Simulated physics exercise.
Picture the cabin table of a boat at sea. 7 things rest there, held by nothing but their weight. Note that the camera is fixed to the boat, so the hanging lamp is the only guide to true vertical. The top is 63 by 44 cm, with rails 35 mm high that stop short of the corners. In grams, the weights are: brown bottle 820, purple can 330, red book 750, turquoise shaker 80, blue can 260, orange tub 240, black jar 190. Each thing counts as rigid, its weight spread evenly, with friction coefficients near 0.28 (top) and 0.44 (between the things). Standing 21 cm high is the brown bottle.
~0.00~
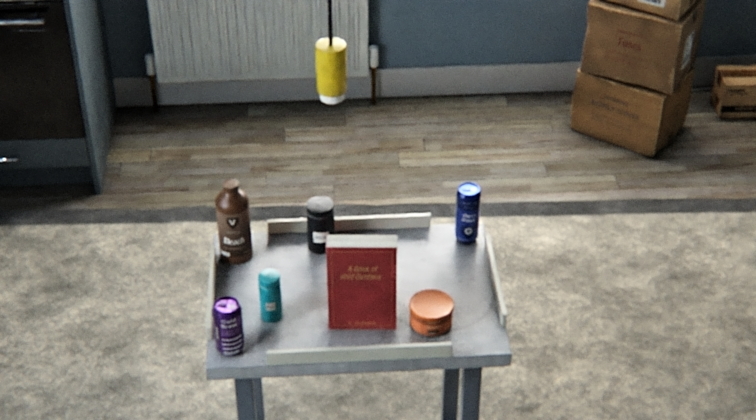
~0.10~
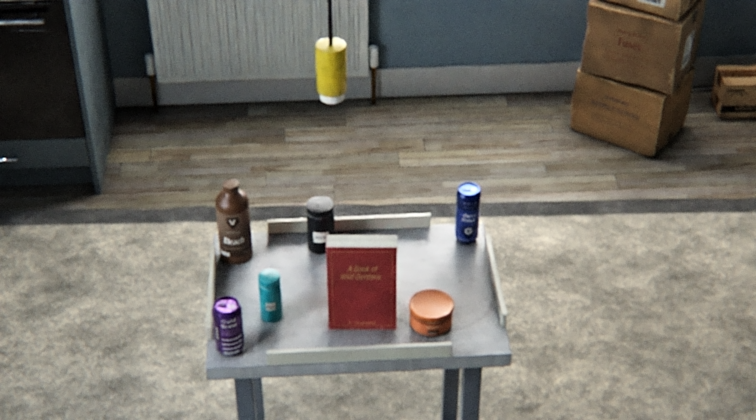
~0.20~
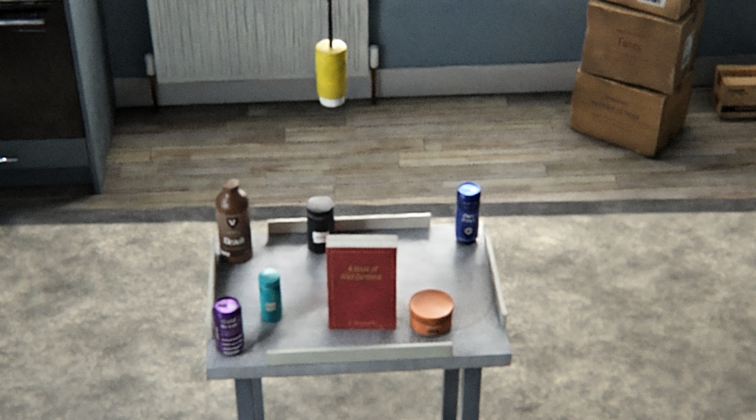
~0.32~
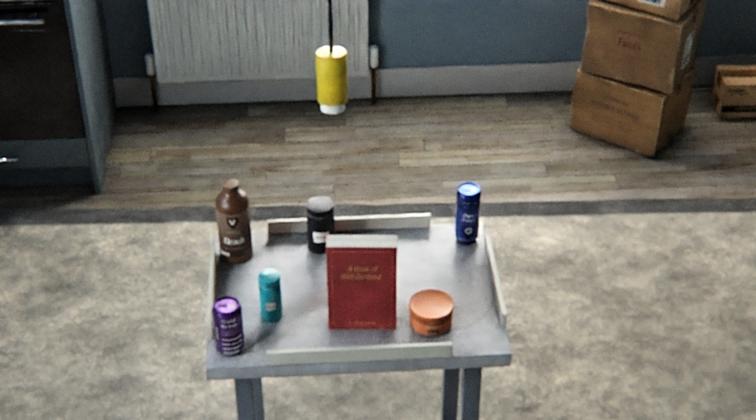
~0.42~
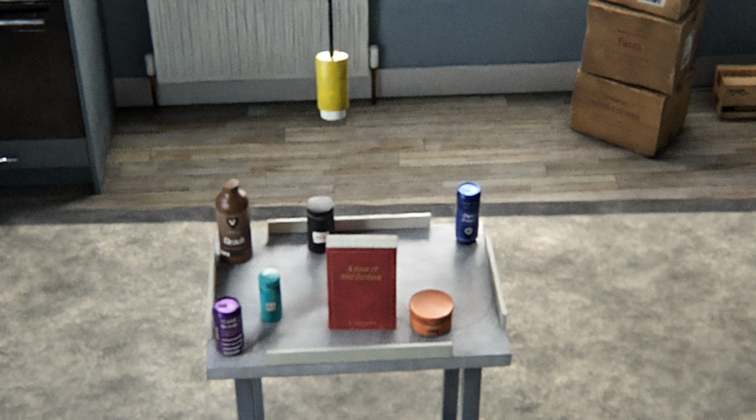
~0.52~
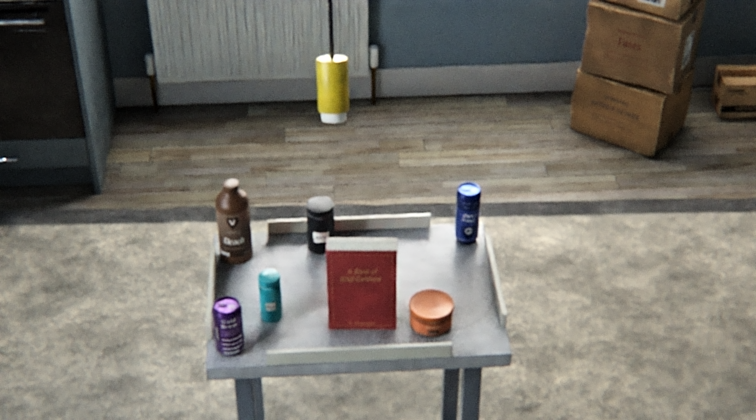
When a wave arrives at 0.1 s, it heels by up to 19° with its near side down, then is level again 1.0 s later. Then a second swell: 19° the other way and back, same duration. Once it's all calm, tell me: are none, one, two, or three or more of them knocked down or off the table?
One of them is.
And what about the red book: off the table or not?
Red book: Goes out of bounds.
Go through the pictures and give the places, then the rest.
The first frame shows boat level; brown bottle (234, 220); purple can (228, 327).
The second frame shows boat level; blue can (468, 214); orange tub (431, 313).
The third frame shows heel 2°, near side down; black jar (321, 225); red book (362, 283).
The fourth frame shows heel 8°, near side down; turquoise shaker (270, 296); blue can (468, 214).
The fifth frame shows heel 14°, near side down; orange tub (431, 313); black jar (321, 225).
The sixth frame shows heel 18°, near side down; brown bottle (234, 220); purple can (228, 327).
After 0.82 s, heel 11°, near side down; red book now off the table; brown bottle moved 2 cm near (233, 226); purple can moved 2 cm near (228, 334).
After 1.02 s, heel 1°, near side down; brown bottle moved 3 cm near (233, 227); purple can moved 3 cm near (228, 335); blue can moved 3 cm.
After 1.32 s, heel 8°, far side down; brown bottle moved 3 cm near (233, 227); purple can moved 3 cm near (228, 335); blue can moved 3 cm.
In the end (2.6 s), off the table, red book; the other 6 under 5 cm from the start. In the last view, brown bottle near (234, 220), purple can near (228, 327).
